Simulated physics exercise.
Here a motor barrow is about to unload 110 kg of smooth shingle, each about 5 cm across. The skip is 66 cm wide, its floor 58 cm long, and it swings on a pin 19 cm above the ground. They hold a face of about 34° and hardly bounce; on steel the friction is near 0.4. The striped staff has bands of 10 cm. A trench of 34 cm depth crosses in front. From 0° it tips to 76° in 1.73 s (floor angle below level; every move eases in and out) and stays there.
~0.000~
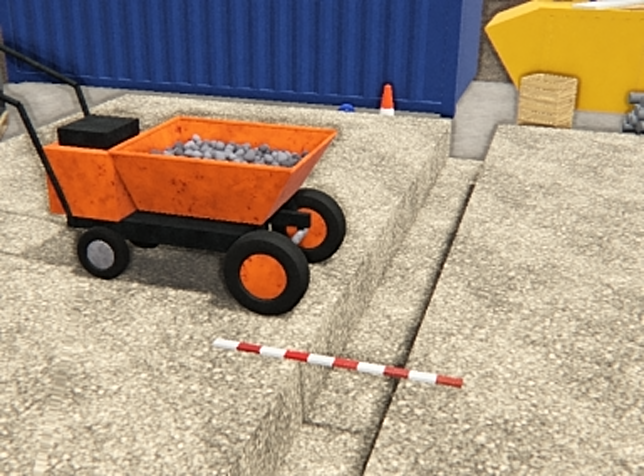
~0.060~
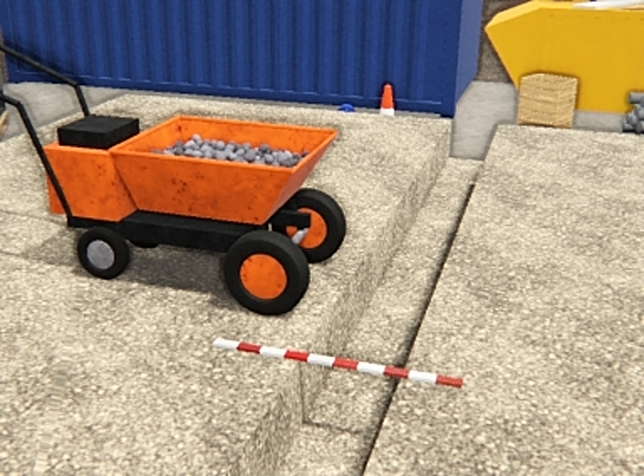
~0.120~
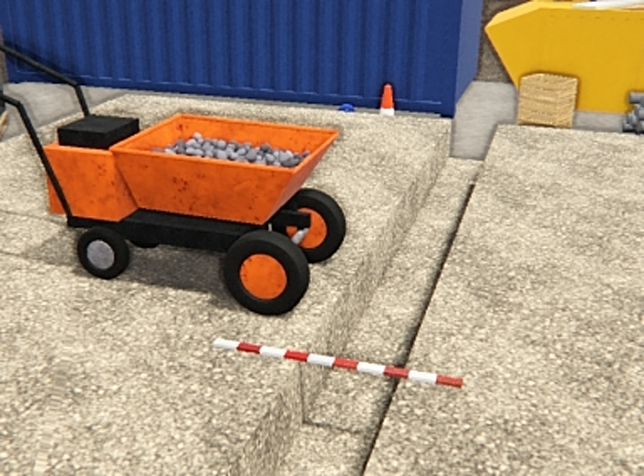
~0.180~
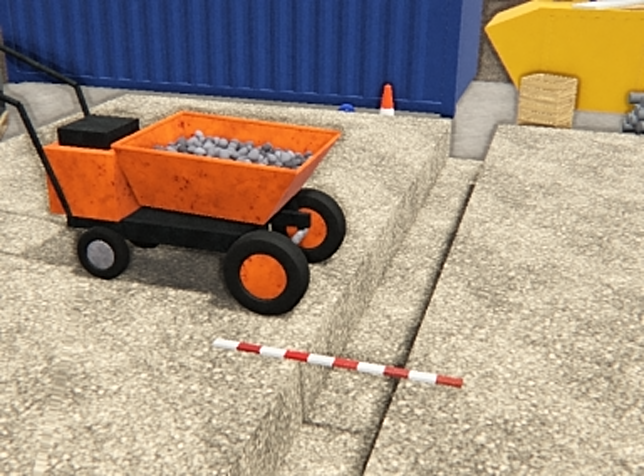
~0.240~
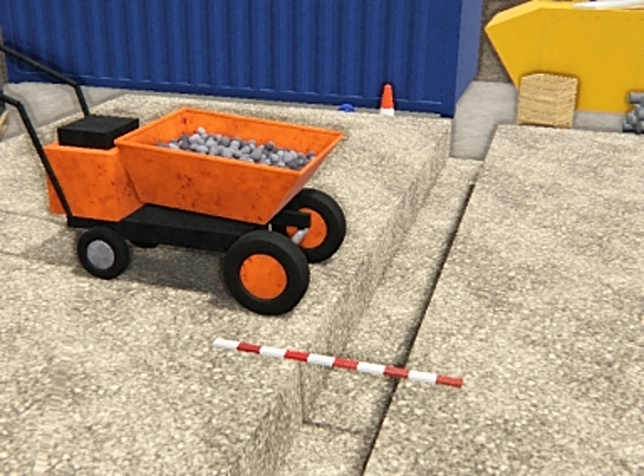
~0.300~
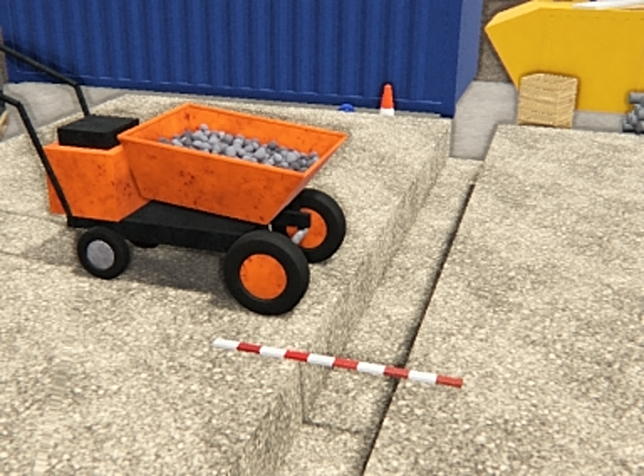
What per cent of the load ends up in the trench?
About 57 per cent.
After 1.3 s the floor is at 64°; 98 % in the skip, 2 % in the trench; the foremost stones are at (411, 270).
After 1.8 s the floor is at 76°; 36 % in the skip, 27 % in the trench, 37 % past the trench; the foremost stones are at (553, 323).
After 2.2 s the floor is at 76°; 12 % in the skip, 42 % in the trench, 45 % past the trench; the foremost stones are at (629, 341).
After 4.1 s the floor is at 76°; 0 % in the skip, 57 % in the trench, 43 % past the trench; the foremost stones are past the picture's edge.
